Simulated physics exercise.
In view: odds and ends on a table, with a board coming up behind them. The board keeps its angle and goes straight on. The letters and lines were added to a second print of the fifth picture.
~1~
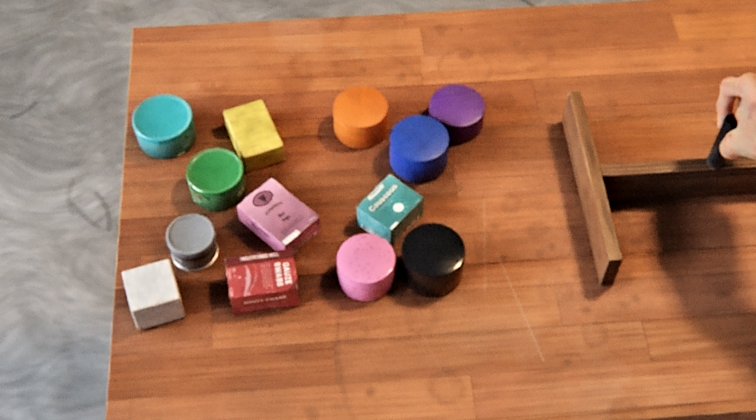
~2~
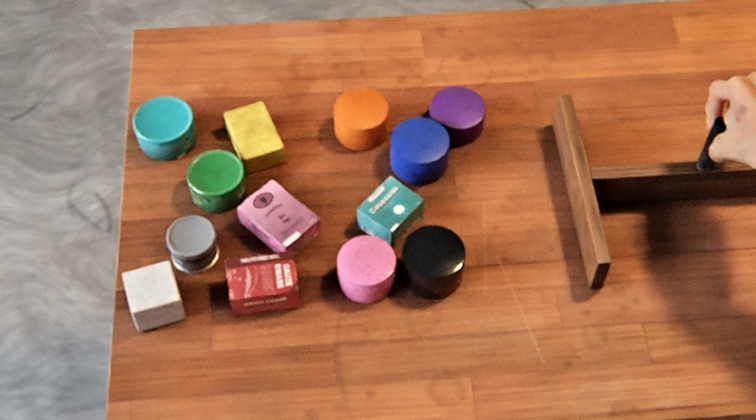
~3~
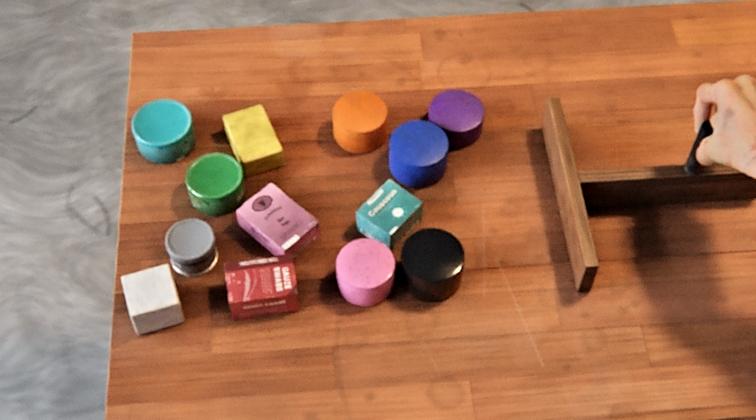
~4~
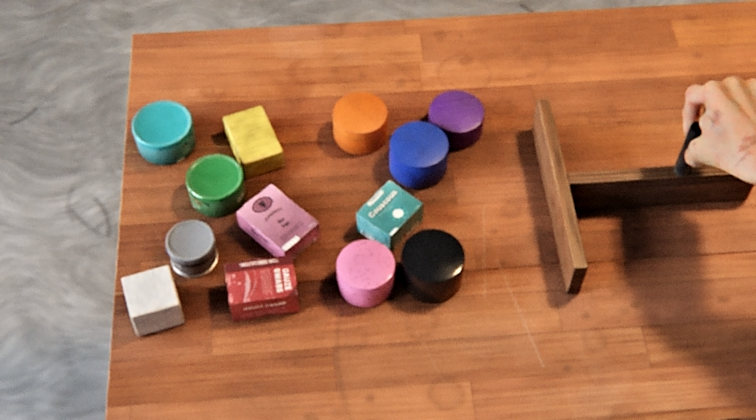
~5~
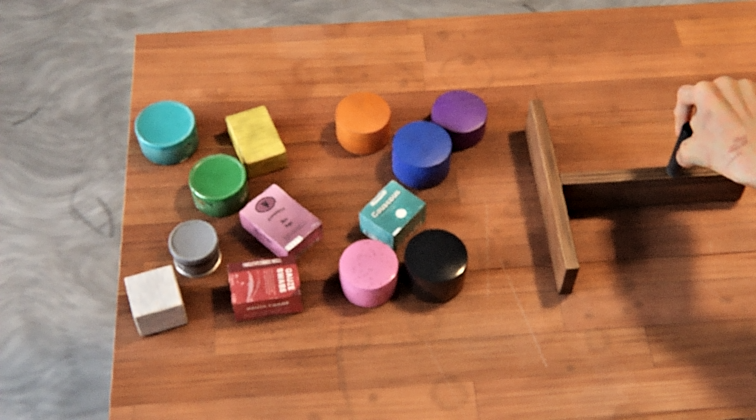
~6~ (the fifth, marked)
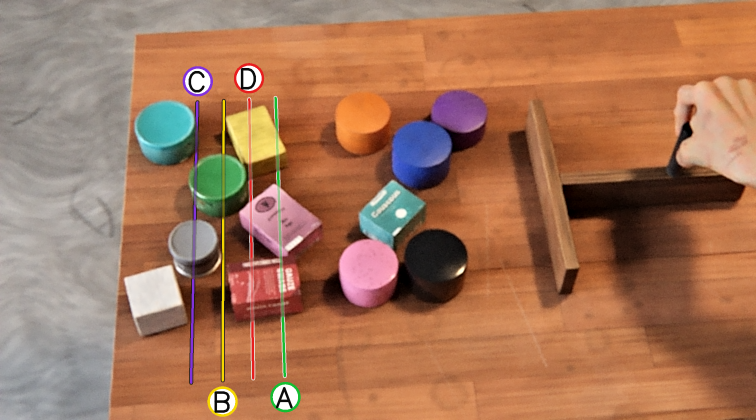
On a wooden tabletop, colourful tubs, boxes and blocks sit in a loose spread to the left of a long dark board, which a hand grips by its handle at the right. The hand slides the board slowly a short way left, narrowing the gap, while the objects stay in place.
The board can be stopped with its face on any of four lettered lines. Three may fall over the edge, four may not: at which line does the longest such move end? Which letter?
It should halt at B.
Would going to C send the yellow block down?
No.
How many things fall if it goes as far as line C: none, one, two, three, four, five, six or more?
Six or more.
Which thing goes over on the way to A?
It is the white block.
On the marked copy, A at (280, 224); B at (223, 228); C at (194, 230); D at (251, 226).
Taking B. A third of the way, board (435, 186); purple tin (408, 107); orange tin (358, 122).
Two thirds of the way, board (316, 194); white block (93, 316); red box (159, 311).
When it is over, board (224, 199); white block over the edge; grey tin over the edge; three fallen.
As for the rest, A is within the limit but short; C drops six; D is within the limit but short.
